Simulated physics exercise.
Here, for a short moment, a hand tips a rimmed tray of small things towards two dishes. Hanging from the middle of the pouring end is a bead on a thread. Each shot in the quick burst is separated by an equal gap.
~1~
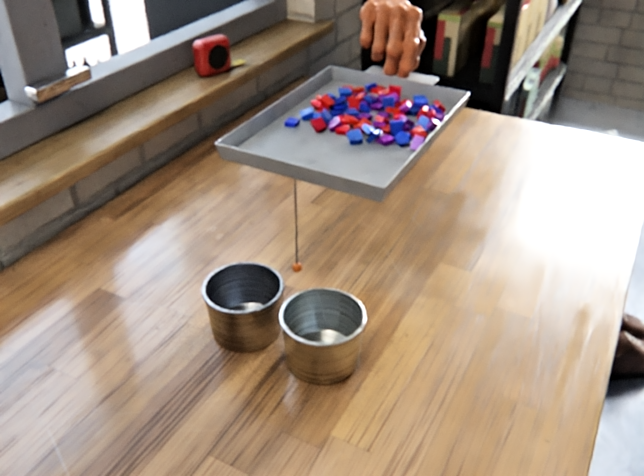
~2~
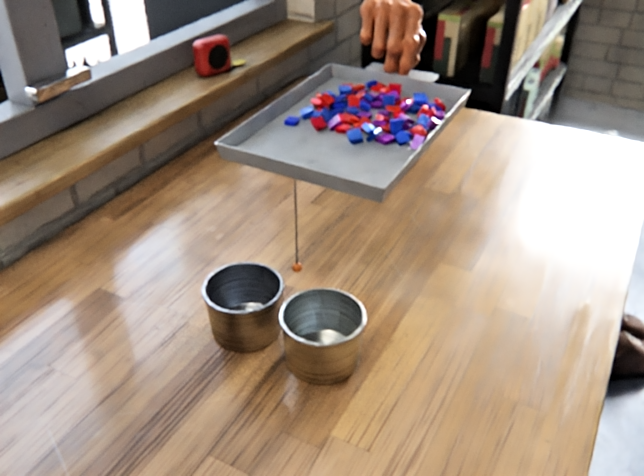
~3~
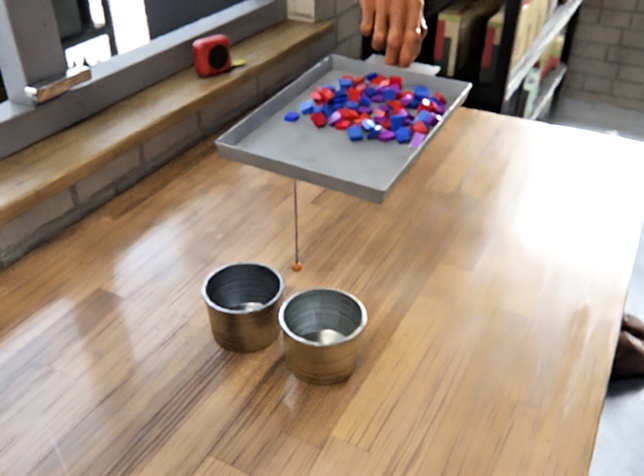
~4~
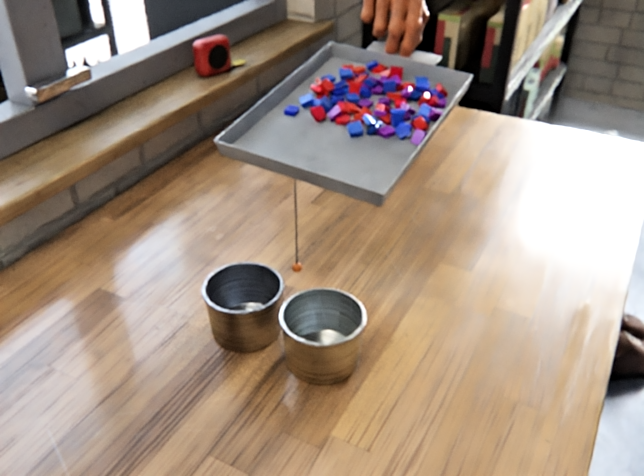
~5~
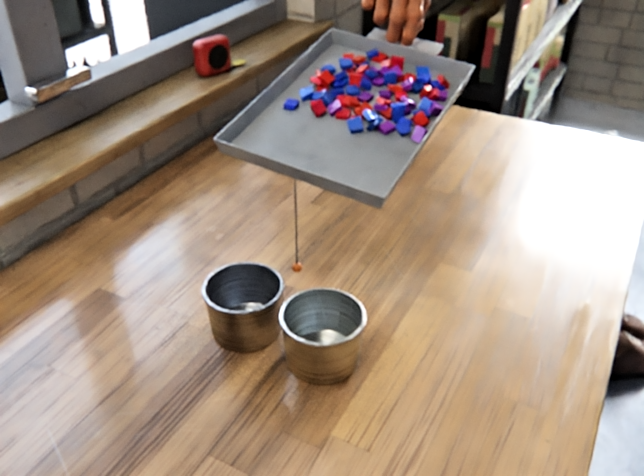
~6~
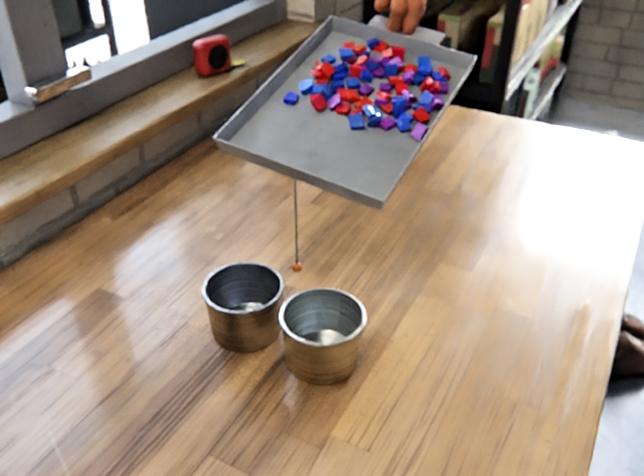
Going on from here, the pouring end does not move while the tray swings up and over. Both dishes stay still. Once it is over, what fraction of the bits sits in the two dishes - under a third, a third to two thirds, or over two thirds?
The dishes hold a third to two thirds of the bits.
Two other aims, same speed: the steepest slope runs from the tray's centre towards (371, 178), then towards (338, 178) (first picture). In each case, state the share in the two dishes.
The share is 30 per cent in the first and 70 per cent in the second.
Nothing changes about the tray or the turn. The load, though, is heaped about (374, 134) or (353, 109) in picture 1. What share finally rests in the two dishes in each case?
In order, 50 % then 50 %.
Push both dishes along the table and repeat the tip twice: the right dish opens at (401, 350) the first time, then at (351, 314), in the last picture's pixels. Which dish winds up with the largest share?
The first arrangement gives the one at left, the second arrangement gives the one at right.
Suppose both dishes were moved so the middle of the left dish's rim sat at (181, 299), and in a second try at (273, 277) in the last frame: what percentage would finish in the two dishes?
The first position comes out at 0 per cent, the other at 70 per cent.
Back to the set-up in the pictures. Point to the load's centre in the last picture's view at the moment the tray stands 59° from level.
Mark it at roughly (362, 166) in the final frame.
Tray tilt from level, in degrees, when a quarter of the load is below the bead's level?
Tilt: Around 75 degrees.
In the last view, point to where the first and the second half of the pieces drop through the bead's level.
Early half (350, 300), late half (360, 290).
Shortly afterwards, tray tipped steeply; all but a few on the tray; only a few in the air.
Next, tray tipped right over; near a third on the tray; near a quarter in the right dish; only a few in the left dish; near a quarter outside both; a little in the air.
Some moments later, tray tipped past a quarter turn; near half in the right dish; only a few in the left dish; near half outside both.
In the end, tray tipped past a quarter turn; near half in the right dish; only a few in the left dish; near half outside both.
